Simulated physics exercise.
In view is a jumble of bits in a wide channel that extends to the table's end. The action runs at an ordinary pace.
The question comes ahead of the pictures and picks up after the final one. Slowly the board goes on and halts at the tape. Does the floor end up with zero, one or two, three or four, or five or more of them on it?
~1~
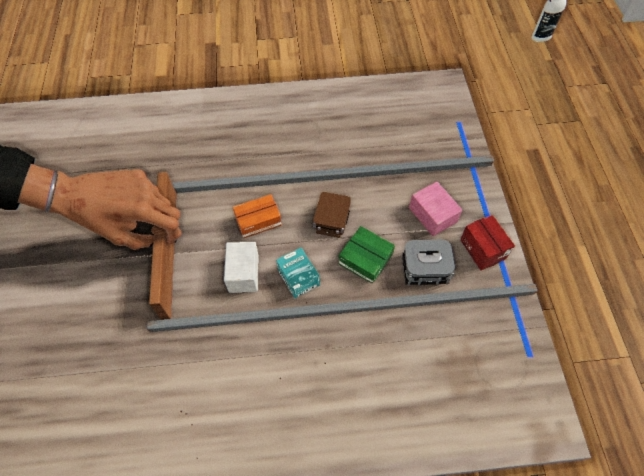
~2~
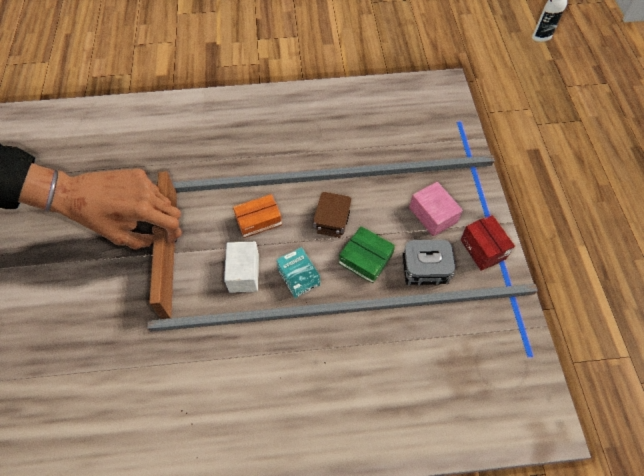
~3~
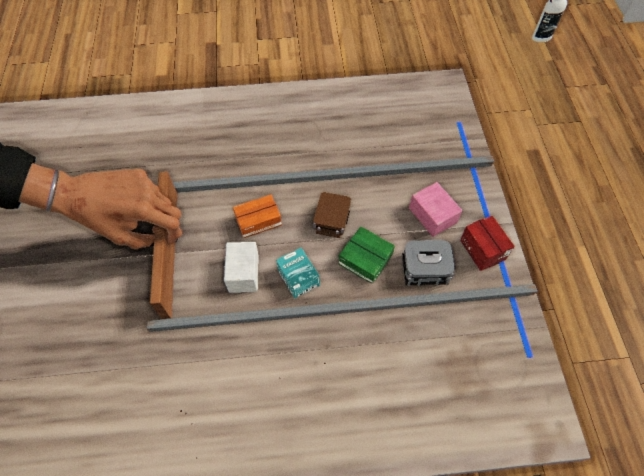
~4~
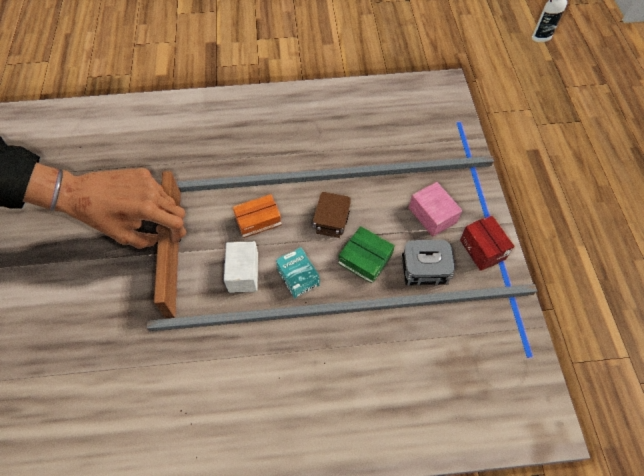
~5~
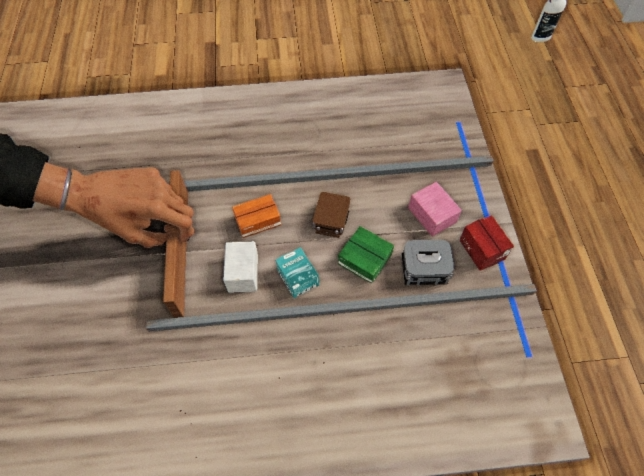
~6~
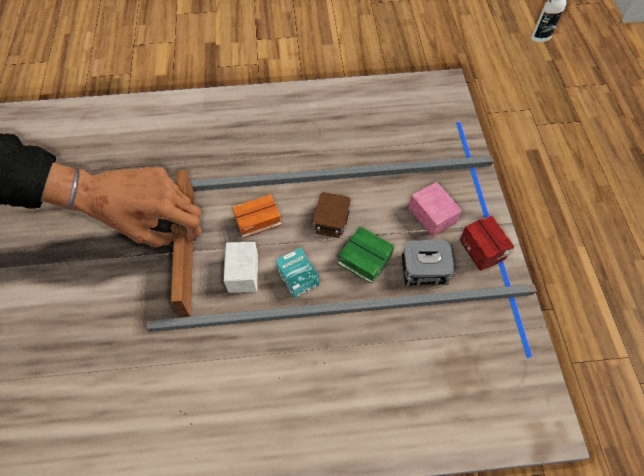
It ends up with five or more.
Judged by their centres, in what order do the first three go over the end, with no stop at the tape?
The red box, the pink block, then the grey case.
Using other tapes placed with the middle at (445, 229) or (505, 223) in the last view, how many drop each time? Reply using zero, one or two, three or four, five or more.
First tape: Three to four. Second tape: 5 or more.
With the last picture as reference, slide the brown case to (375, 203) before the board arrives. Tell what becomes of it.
In the end the brown case ends up off.
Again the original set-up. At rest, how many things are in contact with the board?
The count is 2.
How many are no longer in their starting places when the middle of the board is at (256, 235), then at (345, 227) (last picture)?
The number moved is 3 and then 8.
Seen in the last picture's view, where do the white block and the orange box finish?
(515, 242) and (505, 199).
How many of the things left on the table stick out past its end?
2.
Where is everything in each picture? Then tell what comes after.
Red box (487, 243); pink block (435, 209); grey case (427, 263); board (164, 243); tape (490, 224), in the first picture.
Pink block (435, 209); brown case (333, 215), in the second picture.
Grey case (427, 263); white block (242, 267), in the third picture.
Red box (486, 243); green box (366, 255), in the fourth picture.
Pink block (434, 209); board (177, 242), in the fifth picture.
Red box (486, 243); pink block (434, 209); grey case (427, 263); board (184, 241); tape (489, 225), in the sixth picture.
Soon after, none off yet; red box at rest near (486, 243); pink block at rest near (434, 209); grey case at rest near (427, 263).
After that, none off yet; red box displaced a little near (498, 241); pink block displaced a little near (453, 199); grey case displaced about its own width near (470, 261).
And then, one off so far; red box on its way down near (525, 279); pink block tilting well over near (522, 205); grey case tilting a little near (544, 257).
In the end, the number that fall off is five or more; gone, turquoise box, brown case, green box, grey case, pink block and red box.
